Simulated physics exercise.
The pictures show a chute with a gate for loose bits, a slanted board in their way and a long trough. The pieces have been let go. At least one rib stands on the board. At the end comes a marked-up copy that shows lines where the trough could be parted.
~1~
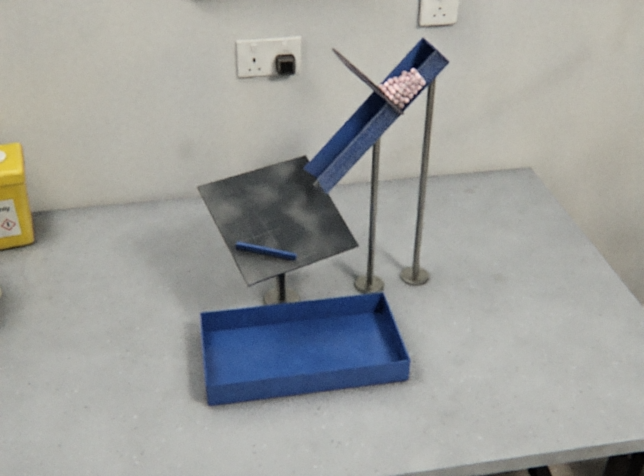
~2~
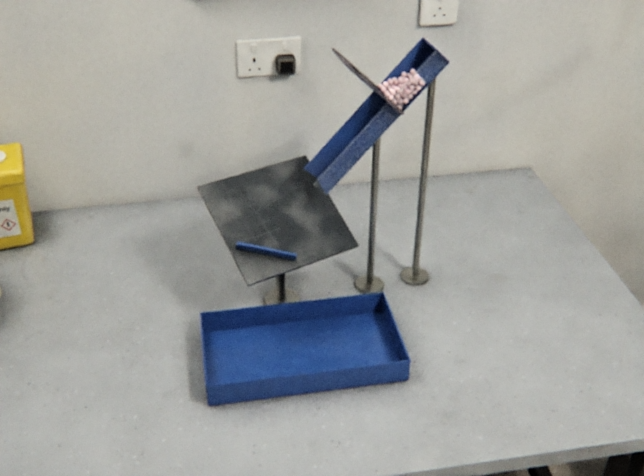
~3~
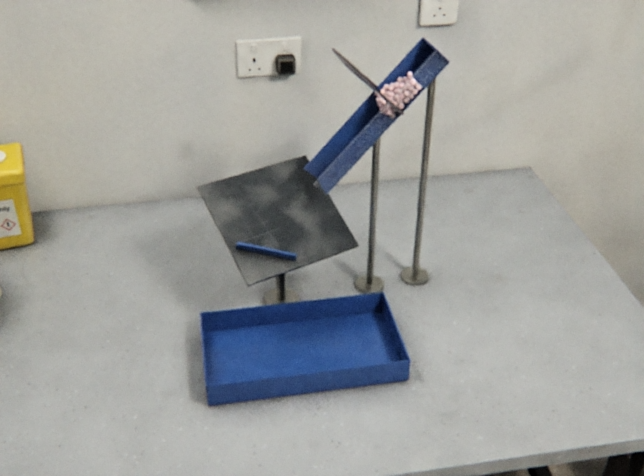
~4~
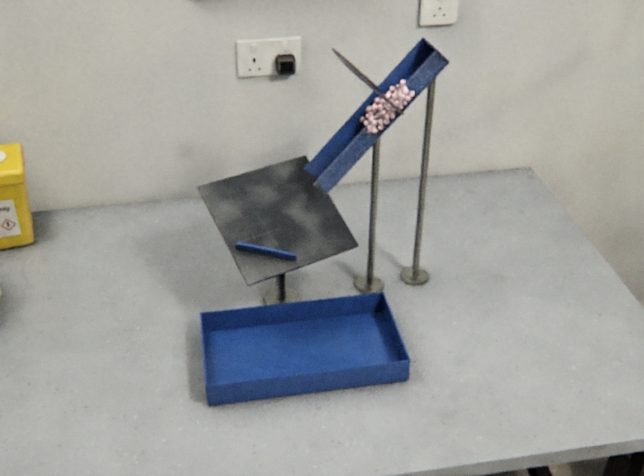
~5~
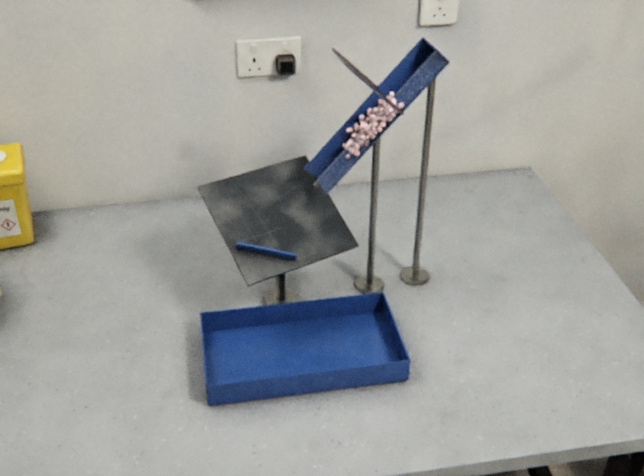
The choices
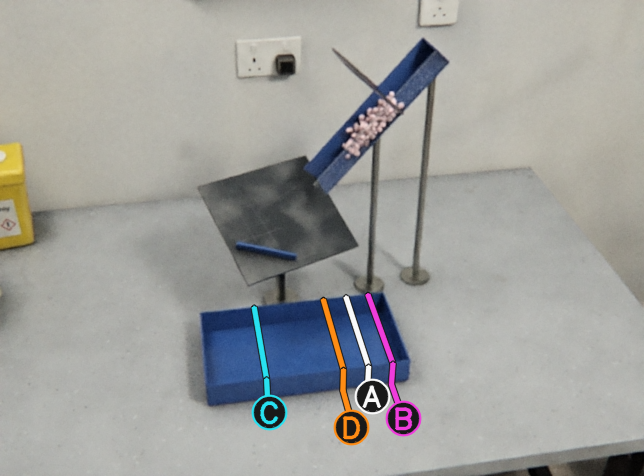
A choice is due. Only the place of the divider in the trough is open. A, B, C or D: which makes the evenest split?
D beats the others.
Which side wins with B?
The left side.
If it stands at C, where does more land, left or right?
Right.
On the marked copy, line A crosses the front rim at (368, 365); line B crosses the front rim at (392, 362); line C crosses the front rim at (266, 378); line D crosses the front rim at (343, 369).
If A is chosen, of what is caught, nearly all on the left of the divider, a small part on the right.
If B is chosen, of what is caught, nearly all on the left of the divider, a small part on the right.
If C is chosen, of what is caught, a small part on the left of the divider, most on the right.
If D is chosen, of what is caught, about a third on the left of the divider, about two thirds on the right.
